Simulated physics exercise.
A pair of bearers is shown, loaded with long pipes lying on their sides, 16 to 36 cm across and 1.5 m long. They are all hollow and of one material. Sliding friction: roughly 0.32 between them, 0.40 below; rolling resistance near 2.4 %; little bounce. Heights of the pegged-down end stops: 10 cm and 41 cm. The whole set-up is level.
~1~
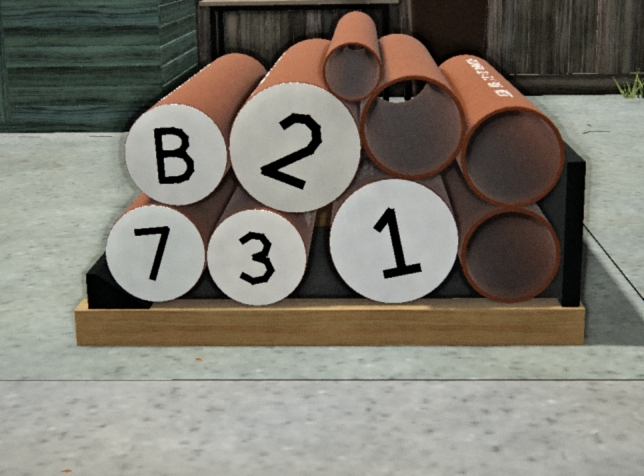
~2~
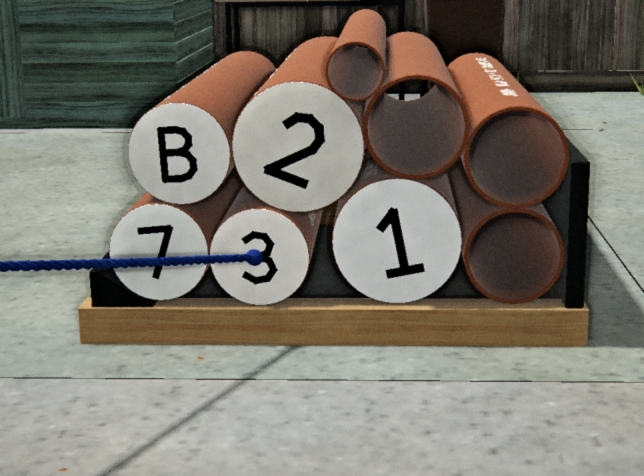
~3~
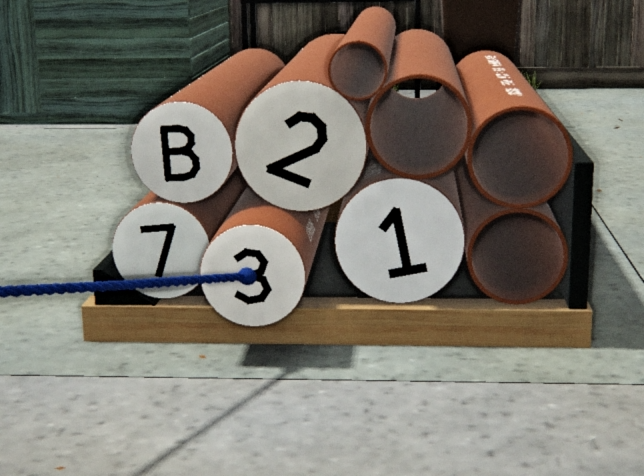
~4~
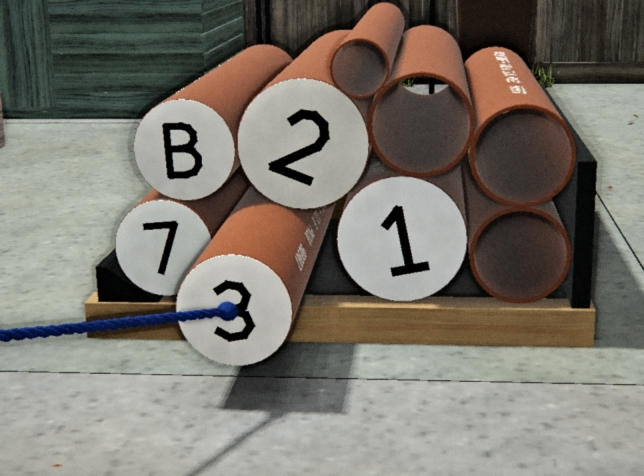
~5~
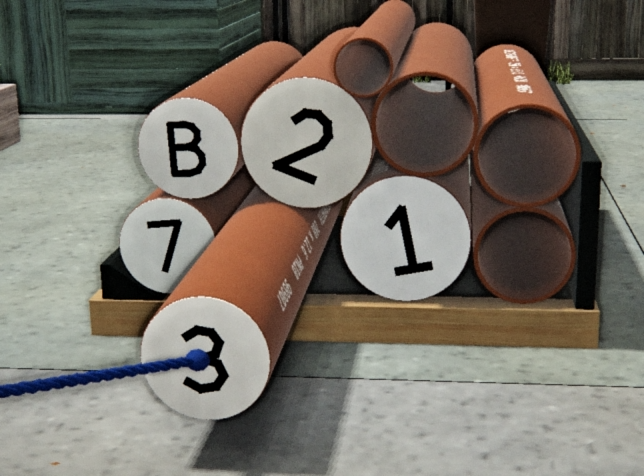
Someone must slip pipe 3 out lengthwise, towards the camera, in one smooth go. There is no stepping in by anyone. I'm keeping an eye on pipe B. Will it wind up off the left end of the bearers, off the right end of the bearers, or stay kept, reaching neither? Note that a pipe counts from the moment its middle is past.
It winds up on the left side.
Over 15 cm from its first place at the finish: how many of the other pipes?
The number is exactly 3.
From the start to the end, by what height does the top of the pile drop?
Something like 10 cm, I'd say.
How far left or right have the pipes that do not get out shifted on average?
Some 0 cm leftwards.
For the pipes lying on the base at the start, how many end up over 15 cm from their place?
The tally is 0.
Another 0.60 s on from the last picture, 0 now displaced over 15 cm; not one off the ends of the bearers; B in place.
Another 0.91 s on from the last picture, 2 now displaced over 15 cm; not one off the ends of the bearers; B 9 cm left.
Another 1.09 s on from the last picture, 3 now displaced over 15 cm; not one off the ends of the bearers; B 17 cm left and 3.4 cm down.
Another 1.66 s on from the last picture, 3 now displaced over 15 cm; 1 off the left end of the bearers; B 71 cm left and 40 cm down.
All still, 2.2 s past the final picture, 3 moved over 15 cm; 1 off the left end of the bearers; B rolled far off to the left; top of the pile 75 cm high, from 84 cm.
